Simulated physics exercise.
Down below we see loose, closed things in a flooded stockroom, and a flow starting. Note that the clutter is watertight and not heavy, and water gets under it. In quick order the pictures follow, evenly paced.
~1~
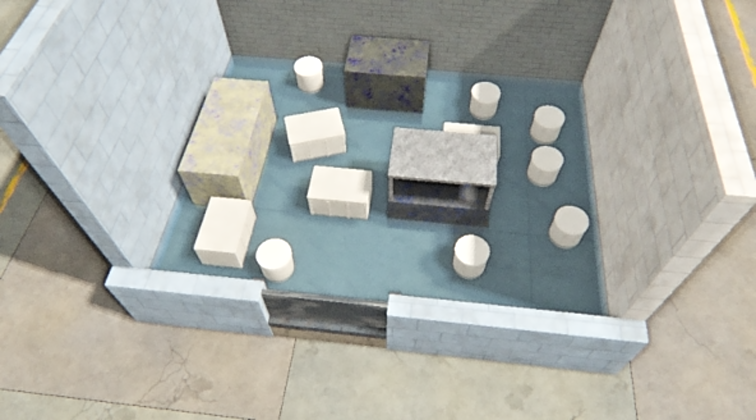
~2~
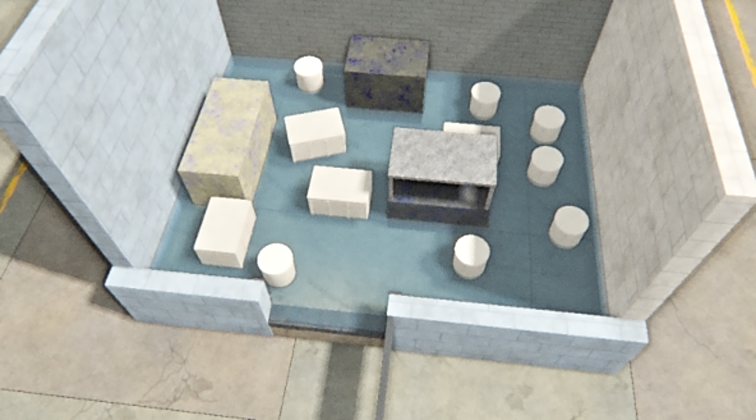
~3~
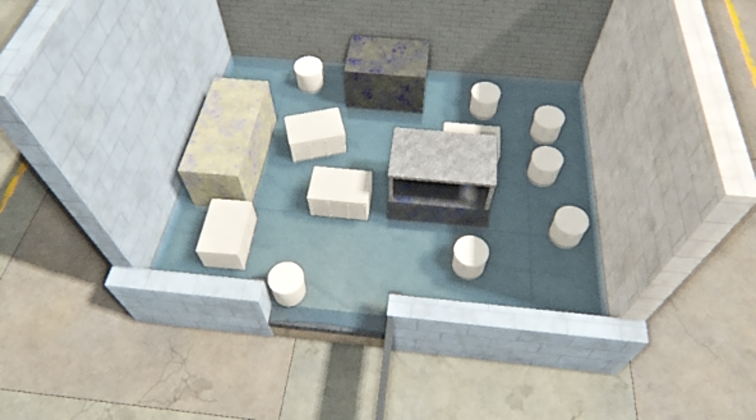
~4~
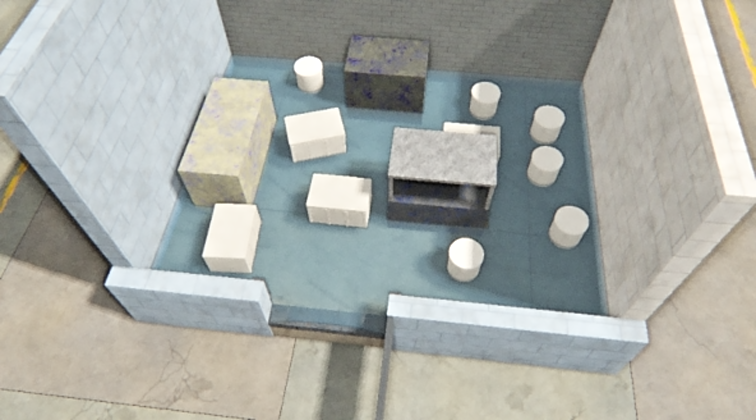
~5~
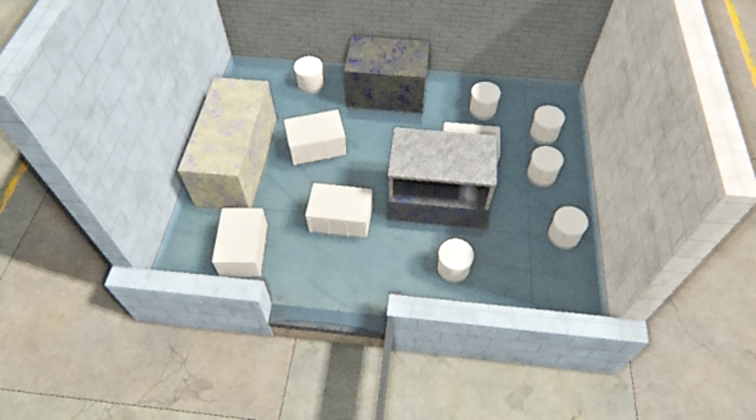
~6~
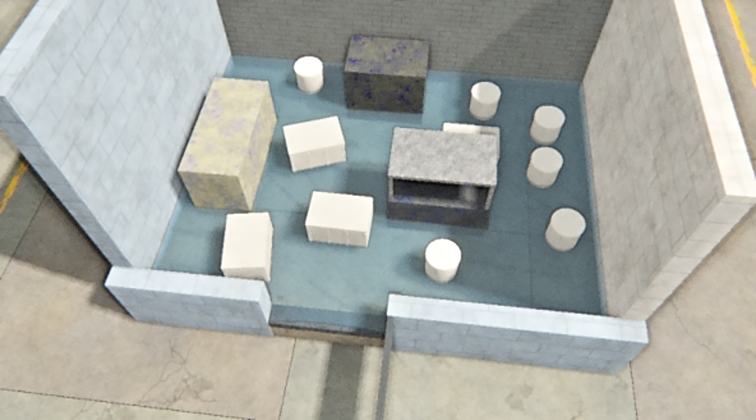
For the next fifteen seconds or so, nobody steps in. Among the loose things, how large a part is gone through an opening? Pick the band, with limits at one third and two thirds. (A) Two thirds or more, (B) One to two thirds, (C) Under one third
Option B: One to two thirds.
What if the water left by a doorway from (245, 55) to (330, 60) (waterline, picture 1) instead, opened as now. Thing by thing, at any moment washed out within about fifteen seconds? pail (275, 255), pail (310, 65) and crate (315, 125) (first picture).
Going through them in turn: Remains behind; escaped; escaped.
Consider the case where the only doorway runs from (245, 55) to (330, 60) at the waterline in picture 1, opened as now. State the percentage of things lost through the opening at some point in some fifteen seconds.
That would be near 40 per cent of the things.
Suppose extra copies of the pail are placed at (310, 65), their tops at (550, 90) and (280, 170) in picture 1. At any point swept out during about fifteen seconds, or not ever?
In the order listed: Held back, then flushed away.
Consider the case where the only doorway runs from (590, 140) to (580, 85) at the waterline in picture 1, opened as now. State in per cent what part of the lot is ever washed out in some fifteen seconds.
It comes to some 50 per cent of the lot.
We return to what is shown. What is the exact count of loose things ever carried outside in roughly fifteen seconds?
It adds up to 6.
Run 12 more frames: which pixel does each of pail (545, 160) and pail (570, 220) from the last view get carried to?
(536, 205) and (523, 266).
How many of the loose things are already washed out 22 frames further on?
I count 5 altogether.
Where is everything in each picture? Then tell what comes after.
In the first frame, a crate at (340, 184), afloat; a crate at (223, 224) floats; 0 of 11 have shifted.
In the second frame, a crate at (340, 184) floats; a crate at (223, 224) floats; 0 of 11 have shifted.
In the third frame, a crate at (340, 185), afloat; a crate at (224, 226), afloat; 1 of 11 have shifted.
In the fourth frame, a crate at (339, 192) floats, close to its start; a crate at (230, 230), afloat, close to its start; 4 of 11 have shifted.
In the fifth frame, a crate at (339, 202), afloat, close to its start; a crate at (238, 235), afloat, close to its start; 4 of 11 have shifted.
In the sixth frame, a crate at (339, 211) floats, a stride from its start; a crate at (245, 240) floats, close to its start; 5 of 11 have shifted.
A moment on, 1 of 11 are out; 10 afloat.
Next, 4 of 11 are out; 7 afloat.
Later, 5 of 11 are out; 6 afloat.
In the end, 6 of 11 are out; 5 afloat.
